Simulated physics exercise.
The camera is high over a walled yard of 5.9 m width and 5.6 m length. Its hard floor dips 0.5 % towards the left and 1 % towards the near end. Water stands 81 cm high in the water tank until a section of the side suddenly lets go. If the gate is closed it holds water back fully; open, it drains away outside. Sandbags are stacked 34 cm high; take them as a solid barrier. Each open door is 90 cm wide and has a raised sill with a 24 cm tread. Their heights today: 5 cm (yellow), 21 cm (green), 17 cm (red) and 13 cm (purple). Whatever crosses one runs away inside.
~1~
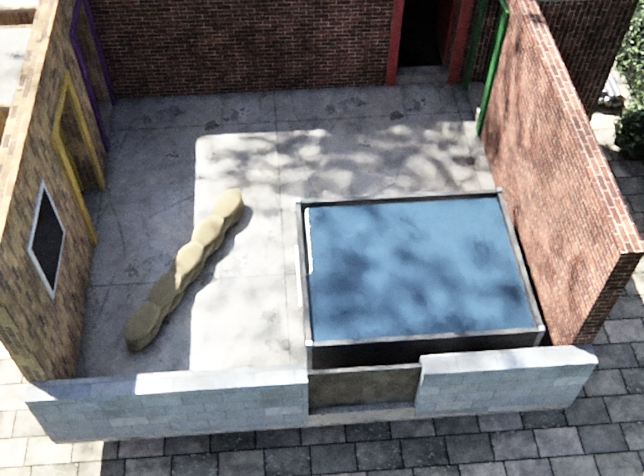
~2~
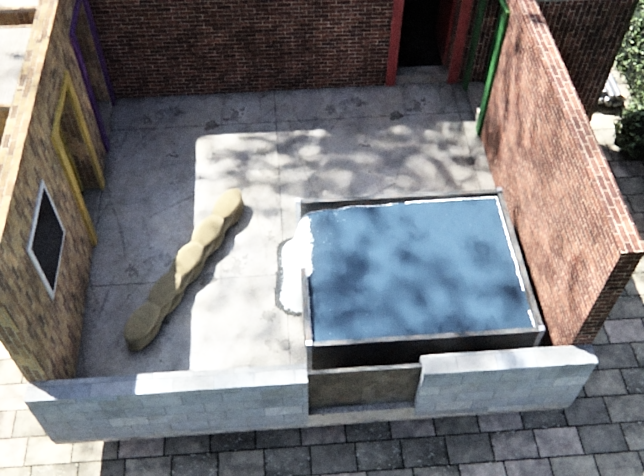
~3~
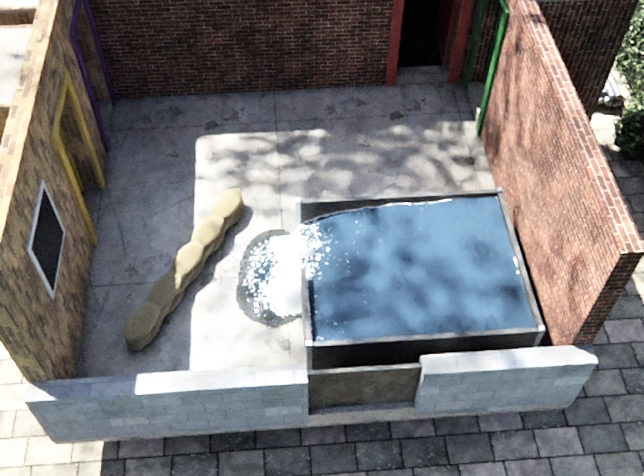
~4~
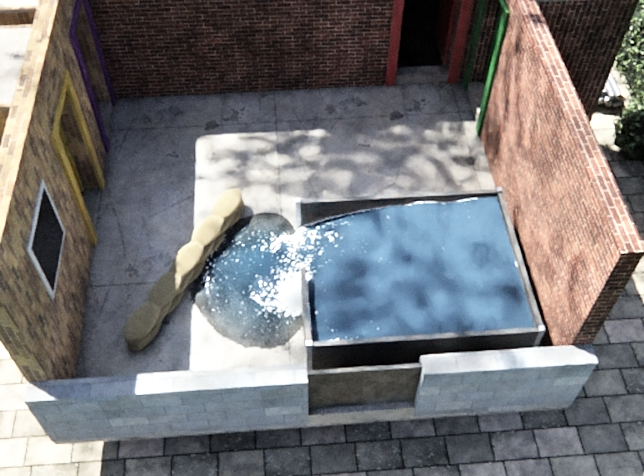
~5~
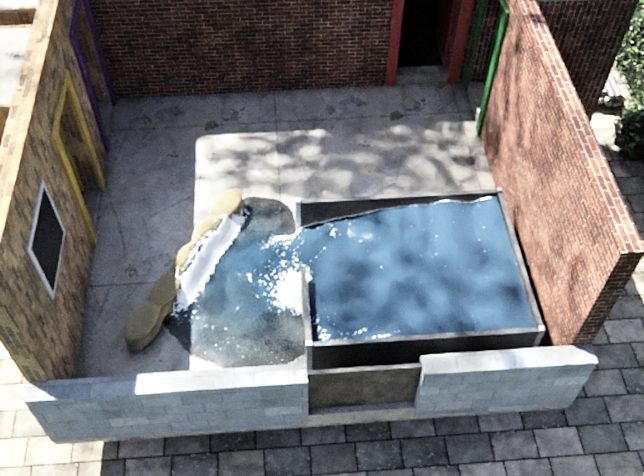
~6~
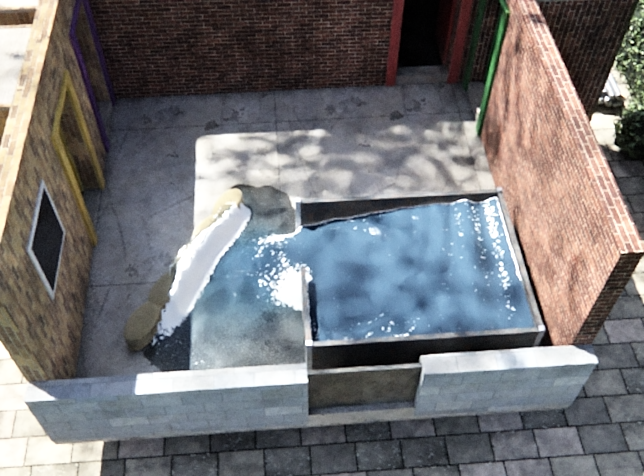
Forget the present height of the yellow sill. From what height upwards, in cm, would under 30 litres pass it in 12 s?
At least 10.5 cm or so.
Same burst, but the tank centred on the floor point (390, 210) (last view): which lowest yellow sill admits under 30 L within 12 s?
Some 25 cm.
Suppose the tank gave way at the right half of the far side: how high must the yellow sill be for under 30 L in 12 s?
Then roughly 13.0 cm.
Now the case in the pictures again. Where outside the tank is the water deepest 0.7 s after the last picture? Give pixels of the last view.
Around (223, 248).
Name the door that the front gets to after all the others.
The green one.
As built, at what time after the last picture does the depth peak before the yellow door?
At about 11.5 s.
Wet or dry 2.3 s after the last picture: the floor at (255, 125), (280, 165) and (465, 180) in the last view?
In turn: Wet, wet, not reached.
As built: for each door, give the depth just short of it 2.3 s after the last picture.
Depths in cm: Yellow 13, green 0, red 4, purple 4.
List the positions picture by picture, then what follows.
Still water, 81 cm deep, in the water tank at (411, 265); the yellow door at (81, 166) is dry, in the first picture.
The front is at (281, 302), 0.3 m from the gap at (303, 263); 0.3 m2 of floor is wet, 81 cm left at the back, in the second picture.
The front is at (245, 301), 0.8 m from the gap at (303, 264); 1.0 m2 of floor is wet, 81 cm left at the back, in the third picture.
The front is at (200, 296), 1.4 m from the gap at (303, 265); 2.2 m2 of floor is wet, 81 cm left at the back, in the fourth picture.
The gap is at (303, 264), the front 1.8 m out at (172, 321); the back of the water tank holds 80 cm, in the fifth picture.
The front is at (151, 351), 2.1 m from the gap at (303, 264); 4.0 m2 of floor is wet, 76 cm left at the back; the yellow door at (81, 166), 3.2 m from the gap, is still 1.7 m from the nearest water, in the sixth picture.
Then, 0.7 s after the last picture water covers 30 % of the floor, deepest (56 cm) near (223, 248); it has not reached the yellow door.
Then, 2.3 s after the last picture water covers 80 % of the floor, deepest (48 cm) near (72, 413); 13 cm at the yellow door, 16 litres in over its 5 cm sill.
Then, 11.3 s after the last picture water covers 95 % of the floor, deepest (26 cm) near (485, 384); 14 cm at the yellow door, 113 litres in over its 5 cm sill.
At the yellow door as built, the water peaked near 14 cm, 11.3 s after the last picture.
Run again over the same 12 s with other heights there, 47 litres in over 9 cm, 18 litres over 12 cm. The limit of 30 litres is kept from about 10.5 cm up.
